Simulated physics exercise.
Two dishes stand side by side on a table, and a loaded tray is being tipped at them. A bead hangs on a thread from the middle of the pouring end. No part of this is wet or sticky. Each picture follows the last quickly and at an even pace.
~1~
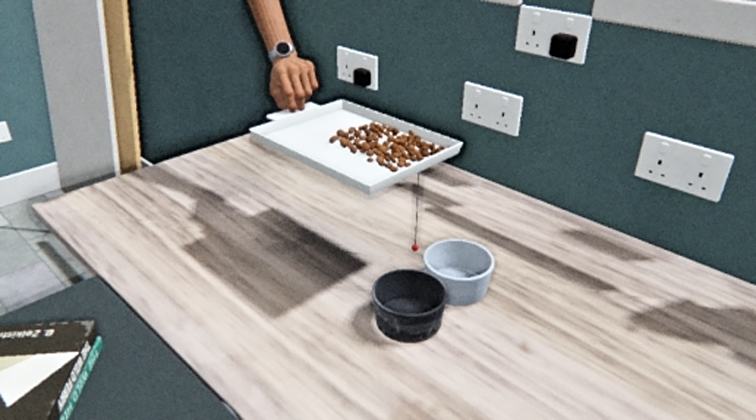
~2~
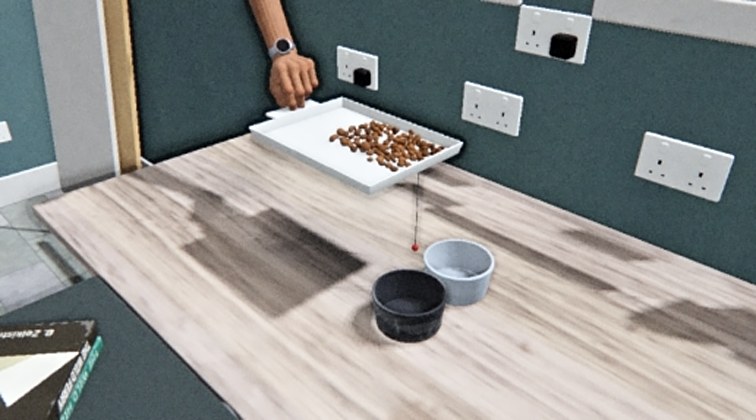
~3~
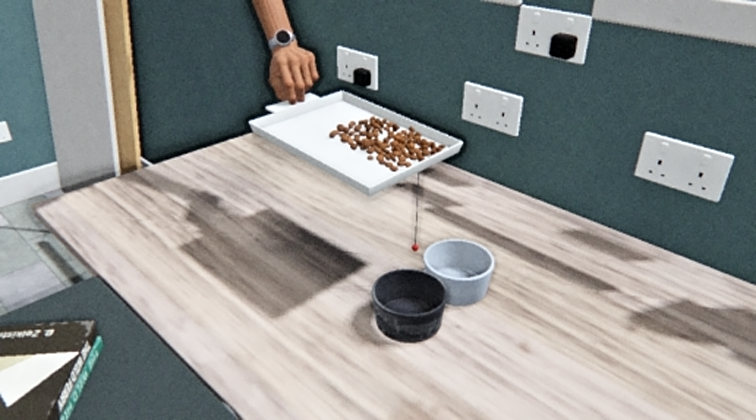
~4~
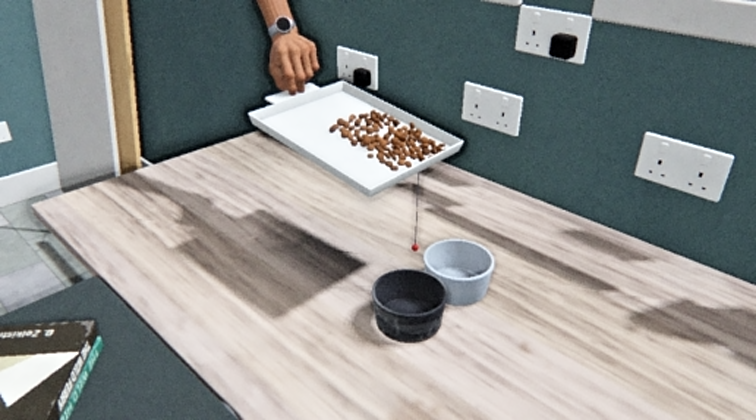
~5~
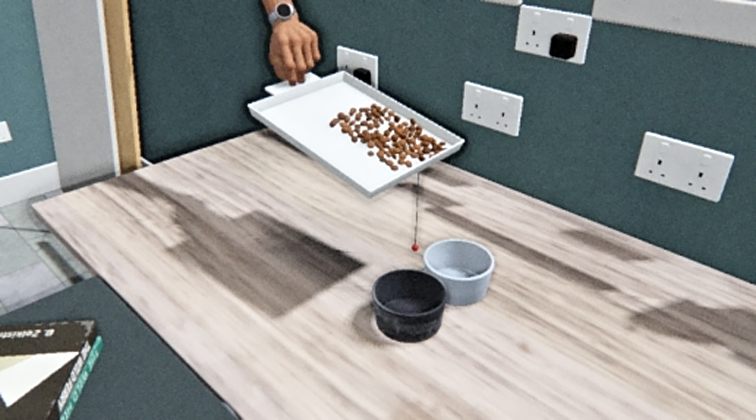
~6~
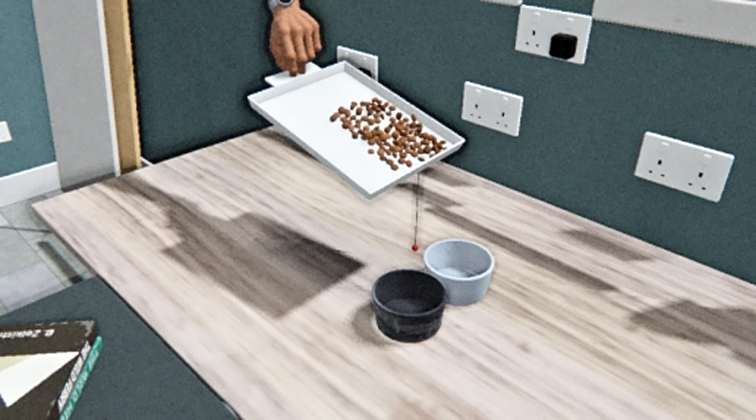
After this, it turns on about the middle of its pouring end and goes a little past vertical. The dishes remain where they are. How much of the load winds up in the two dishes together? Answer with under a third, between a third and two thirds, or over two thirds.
The two dishes together get over two thirds of it.
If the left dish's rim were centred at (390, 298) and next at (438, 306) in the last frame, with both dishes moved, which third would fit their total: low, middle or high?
At the first spot I'd expect beyond two thirds, and at the second spot less than a third.
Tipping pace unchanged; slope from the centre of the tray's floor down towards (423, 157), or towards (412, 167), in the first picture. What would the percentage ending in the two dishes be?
Near 50 % and, after that, 80 %.
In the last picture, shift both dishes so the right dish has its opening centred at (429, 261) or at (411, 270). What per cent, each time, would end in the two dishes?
Roughly 80 per cent, then roughly 70 per cent.
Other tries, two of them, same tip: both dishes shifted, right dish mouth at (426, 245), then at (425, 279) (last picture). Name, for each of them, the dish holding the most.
Well, the first time it's the one placed on the left, and the second time it's the one placed on the right.
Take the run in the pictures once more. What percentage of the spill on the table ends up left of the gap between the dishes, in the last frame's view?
Roughly 70 percent.
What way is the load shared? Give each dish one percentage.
Final split: Left dish some 60 per cent, right dish some 20 per cent.
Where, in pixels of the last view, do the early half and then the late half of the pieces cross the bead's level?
The opening part goes through (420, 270); what follows goes through (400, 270).
Just after the last frame, tray tipped steeply; almost all on the tray; just a few in the air.
A moment on, tray tipped right over; roughly a third on the tray; roughly a quarter in the left dish; about a tenth in the right dish; about a tenth outside both; roughly a quarter in the air.
Further on, tray tipped past a quarter turn; roughly two thirds in the left dish; roughly a quarter in the right dish; roughly a quarter outside both.
When it is over, tray tipped past a quarter turn; roughly two thirds in the left dish; roughly a quarter in the right dish; roughly a quarter outside both.
